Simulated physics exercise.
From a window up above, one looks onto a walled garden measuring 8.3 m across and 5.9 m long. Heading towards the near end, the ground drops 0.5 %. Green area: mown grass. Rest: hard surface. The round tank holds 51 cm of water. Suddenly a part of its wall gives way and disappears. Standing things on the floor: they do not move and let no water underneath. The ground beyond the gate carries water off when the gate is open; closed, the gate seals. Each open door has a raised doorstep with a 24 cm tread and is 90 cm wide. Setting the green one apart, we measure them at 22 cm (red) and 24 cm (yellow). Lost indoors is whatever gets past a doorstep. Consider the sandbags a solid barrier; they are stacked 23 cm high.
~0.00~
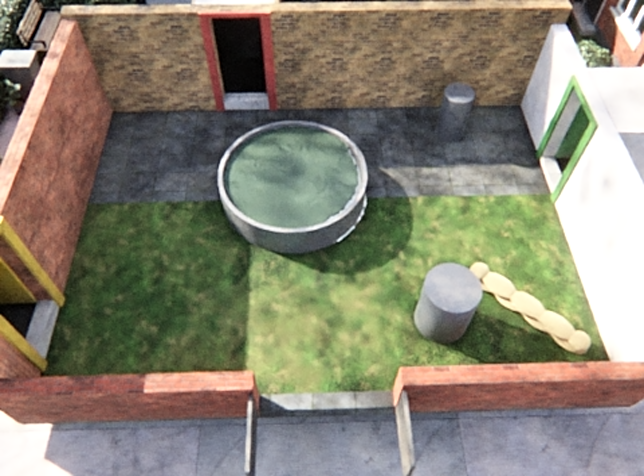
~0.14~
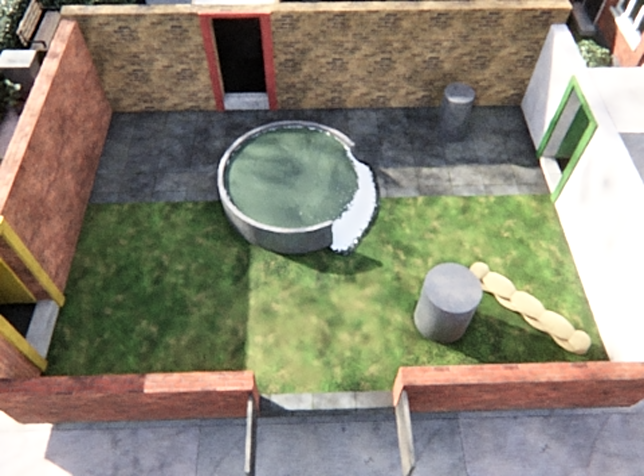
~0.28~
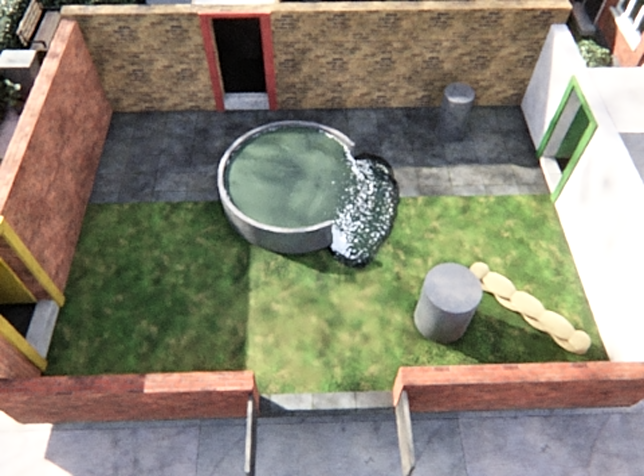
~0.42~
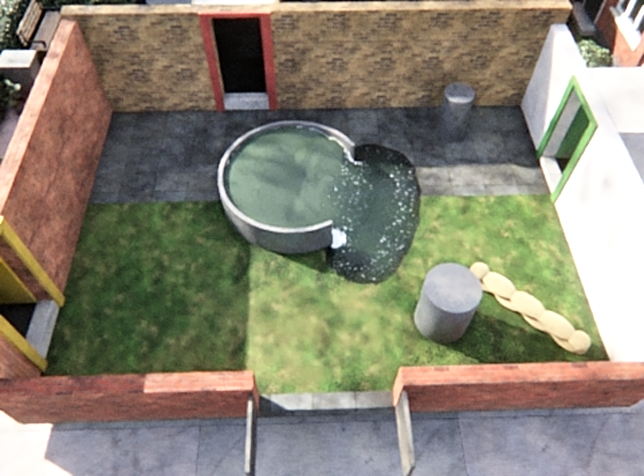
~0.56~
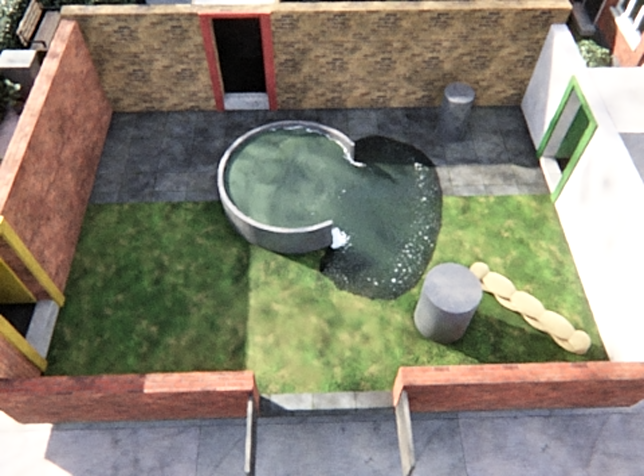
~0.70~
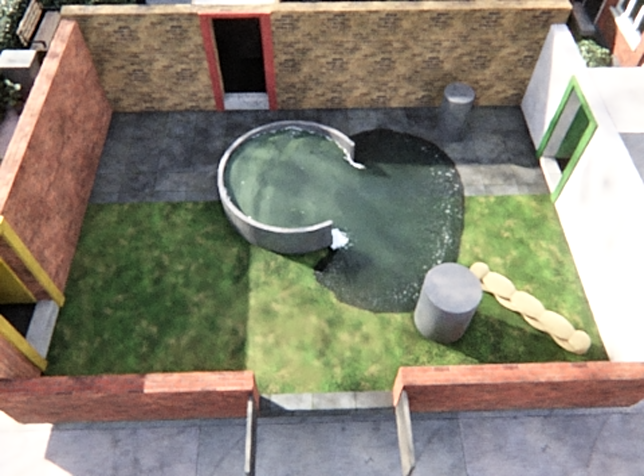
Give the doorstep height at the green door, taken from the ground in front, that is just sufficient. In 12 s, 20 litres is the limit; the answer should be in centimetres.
Roughly 16 cm above the ground in front.
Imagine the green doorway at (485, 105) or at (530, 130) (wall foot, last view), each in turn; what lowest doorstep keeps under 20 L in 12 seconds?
Minimums: About 11.5 cm and 11.5 cm.
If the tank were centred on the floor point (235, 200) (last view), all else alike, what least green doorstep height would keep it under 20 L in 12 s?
Then close to 10.5 cm.
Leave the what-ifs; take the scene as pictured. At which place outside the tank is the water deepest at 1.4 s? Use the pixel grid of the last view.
Near (364, 210).
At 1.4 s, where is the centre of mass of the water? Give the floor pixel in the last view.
Centre of mass: About (338, 203) px.
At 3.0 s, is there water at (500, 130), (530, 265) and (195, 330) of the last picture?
Point by point, the first is awash, the second awash and the third spared.
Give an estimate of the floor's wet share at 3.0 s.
Wet share: Near 45 %.
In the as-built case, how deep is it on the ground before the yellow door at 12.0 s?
It stands about 0.0 centimetres deep.
After 1.4 s water covers 25 % of the floor, deepest (24 cm) near (364, 210); it has not reached the green door.
After 3.0 s water covers 45 % of the floor, deepest (22 cm) near (545, 176); 19 cm at the green door, 45 litres in over its 10 cm doorstep.
After 12.0 s water covers 85 % of the floor, deepest (8 cm) near (618, 383); 6 cm at the green door, 91 litres in over its 10 cm doorstep.
At the green door as built, the water arrived by 1.6 s and peaked near 20 cm at 2.6 s.
With a doorstep of 13.5 cm, 44 litres would have come in within the 12 s; with 18 cm, 11 litres. So under 20 litres takes about 16 cm.
